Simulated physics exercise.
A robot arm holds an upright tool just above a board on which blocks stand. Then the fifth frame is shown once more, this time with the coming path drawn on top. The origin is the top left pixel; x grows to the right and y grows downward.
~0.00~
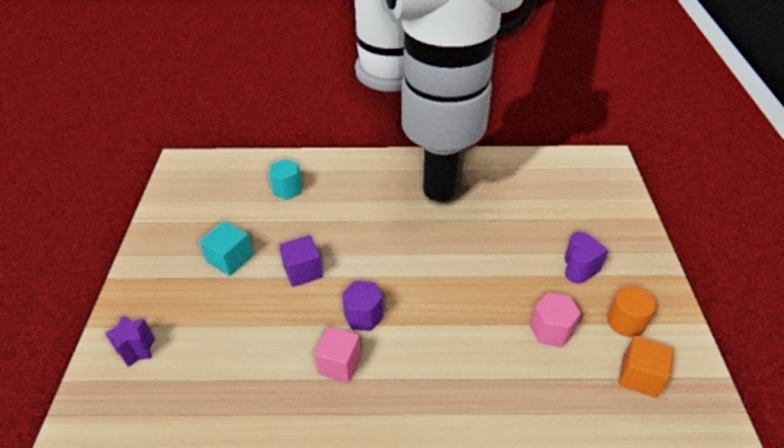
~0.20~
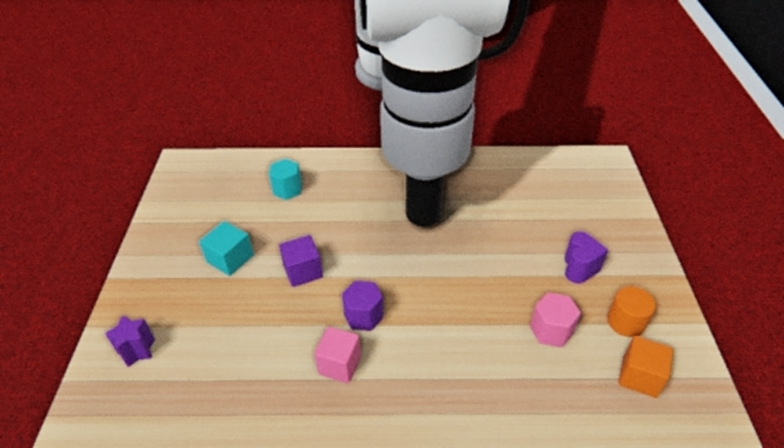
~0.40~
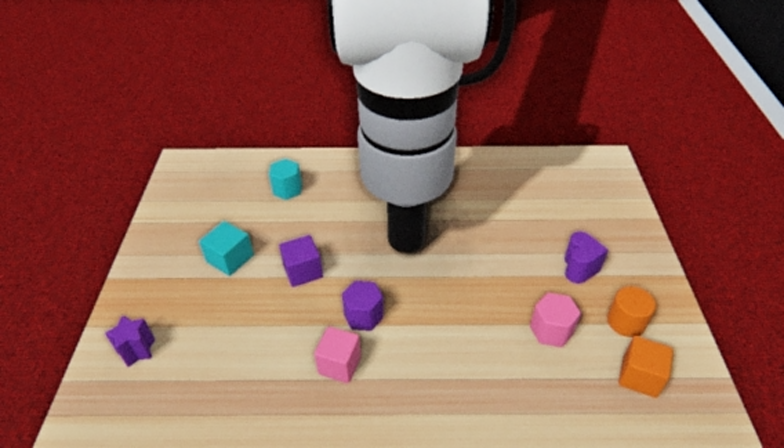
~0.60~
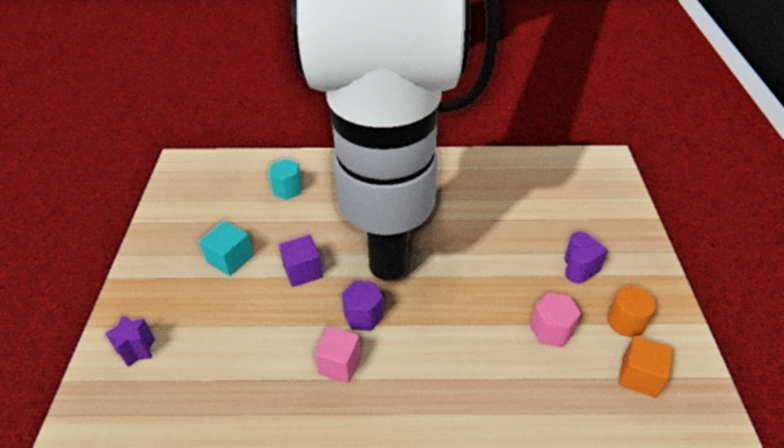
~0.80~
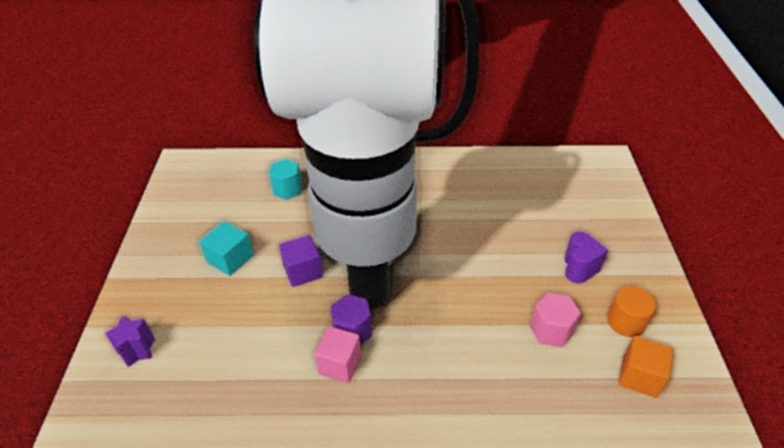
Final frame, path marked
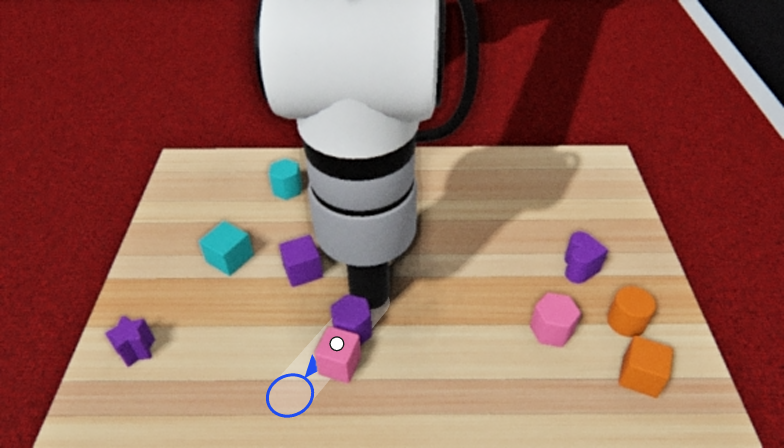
A robot arm moved its black tool forward and to the left across a wooden board of scattered colourful blocks, then nudged a purple six-sided block slightly toward the pink cube near it.
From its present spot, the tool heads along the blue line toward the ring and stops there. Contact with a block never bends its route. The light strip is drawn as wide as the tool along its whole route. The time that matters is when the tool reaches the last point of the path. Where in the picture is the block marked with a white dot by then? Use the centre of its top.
That would be at about pixel (300, 453).
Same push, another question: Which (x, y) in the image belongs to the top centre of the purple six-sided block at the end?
Its top centre is at about (279, 419).
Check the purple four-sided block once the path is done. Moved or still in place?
Not moved.
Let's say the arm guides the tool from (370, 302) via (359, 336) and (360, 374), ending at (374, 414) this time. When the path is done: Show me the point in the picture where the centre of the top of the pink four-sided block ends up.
At pixel (285, 417).
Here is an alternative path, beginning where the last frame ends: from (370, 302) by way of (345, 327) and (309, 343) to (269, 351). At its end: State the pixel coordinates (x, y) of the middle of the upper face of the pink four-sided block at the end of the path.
It should be at about (314, 393).
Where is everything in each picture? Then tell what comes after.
The first frame shows lower end of the tool (440, 191), tops of blocks, purple four-sided block (299, 249), pink four-sided block (337, 344), purple six-sided block (362, 294).
The second frame shows tool (423, 216), blocks as before.
The third frame shows tool (406, 241), blocks as before.
The fourth frame shows tool (388, 267), blocks as before.
The fifth frame shows tool (369, 295), purple four-sided block (299, 249), pink four-sided block (337, 344), purple six-sided block (350, 310).
The drawn path runs straight from (370, 302) to (290, 395); the dot is on the pink four-sided block.
On the path given first. One third of the way, tool (344, 324); pink four-sided block (319, 378); purple six-sided block (325, 344).
Two thirds of the way, tool (317, 355); pink four-sided block (303, 417), turned 25° anticlockwise; purple six-sided block (300, 380), turned 20° anticlockwise.
At the end, tool (288, 388); purple four-sided block not moved; pink four-sided block (300, 453), turned 50° anticlockwise; purple six-sided block (279, 419), turned 45° anticlockwise.
